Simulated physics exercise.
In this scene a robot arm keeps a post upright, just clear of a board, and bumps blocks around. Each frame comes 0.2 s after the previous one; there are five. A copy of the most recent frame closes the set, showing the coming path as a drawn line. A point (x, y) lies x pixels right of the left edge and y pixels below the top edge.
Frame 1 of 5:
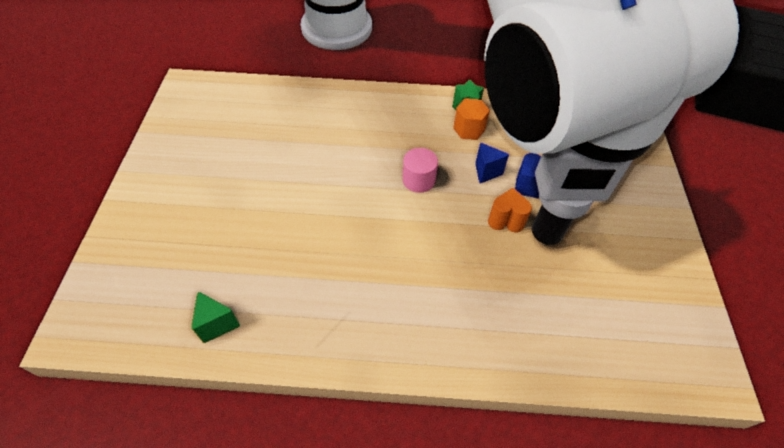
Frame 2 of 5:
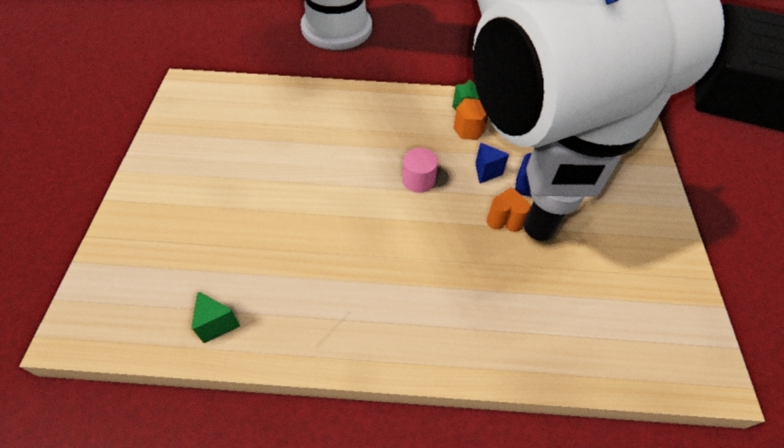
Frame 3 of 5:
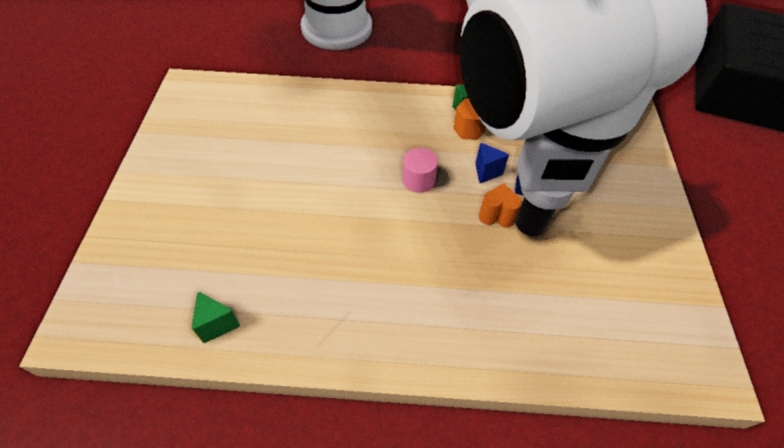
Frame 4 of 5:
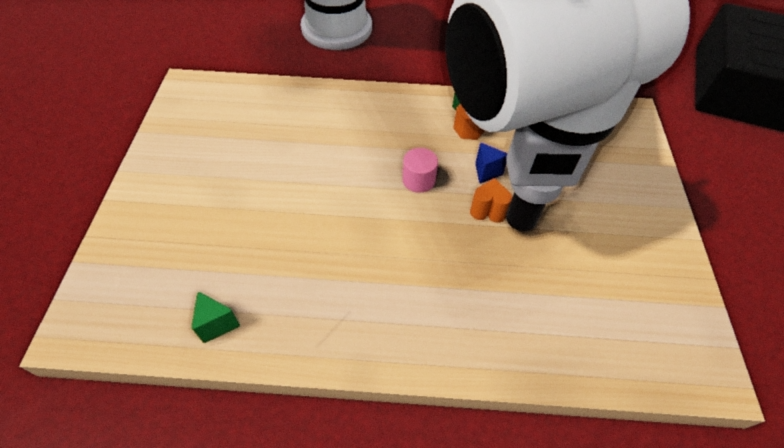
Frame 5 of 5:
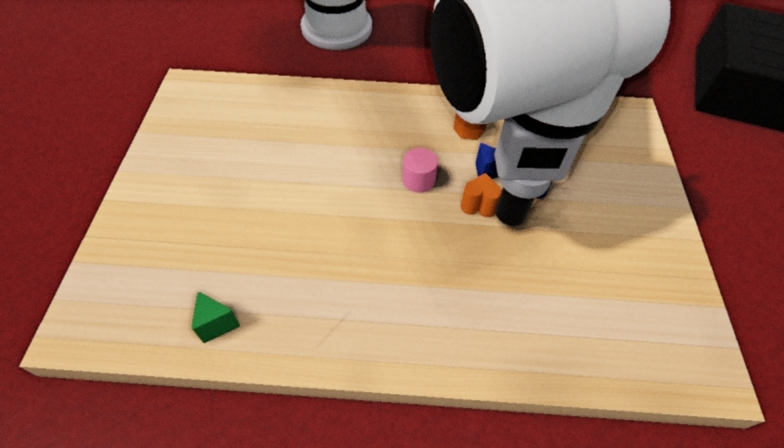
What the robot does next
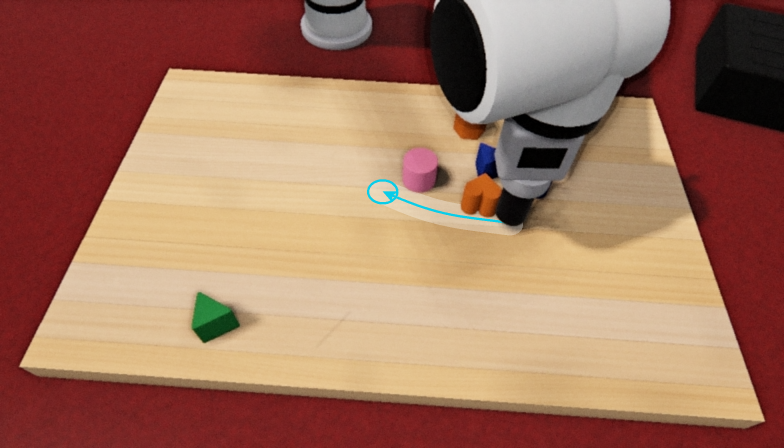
A white robot arm slides left across the wooden board, pushing an orange heart slightly left.
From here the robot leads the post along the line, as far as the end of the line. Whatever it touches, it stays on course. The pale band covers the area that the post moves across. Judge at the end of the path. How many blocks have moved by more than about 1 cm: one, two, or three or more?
Moved: Just one.
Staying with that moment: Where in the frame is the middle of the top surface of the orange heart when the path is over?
When the path ends, it will be at (446, 168).
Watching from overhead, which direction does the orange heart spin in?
Clockwise, looking down.
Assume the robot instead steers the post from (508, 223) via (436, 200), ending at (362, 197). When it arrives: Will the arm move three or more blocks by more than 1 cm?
That would be a no.
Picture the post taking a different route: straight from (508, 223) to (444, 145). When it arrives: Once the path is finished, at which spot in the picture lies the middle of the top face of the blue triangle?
Near (486, 139).
Path on the board, from (508, 223) through (464, 217) and (421, 207) to (383, 192).
On the path given first. One third of the way, post (465, 208); orange heart (454, 173), turned 65° clockwise.
Two thirds of the way, post (422, 197); pink round block (418, 156); orange heart (446, 168).
At the end, post (383, 182); pink round block (418, 156); orange heart (446, 168), turned 120° clockwise; blue heart in place.
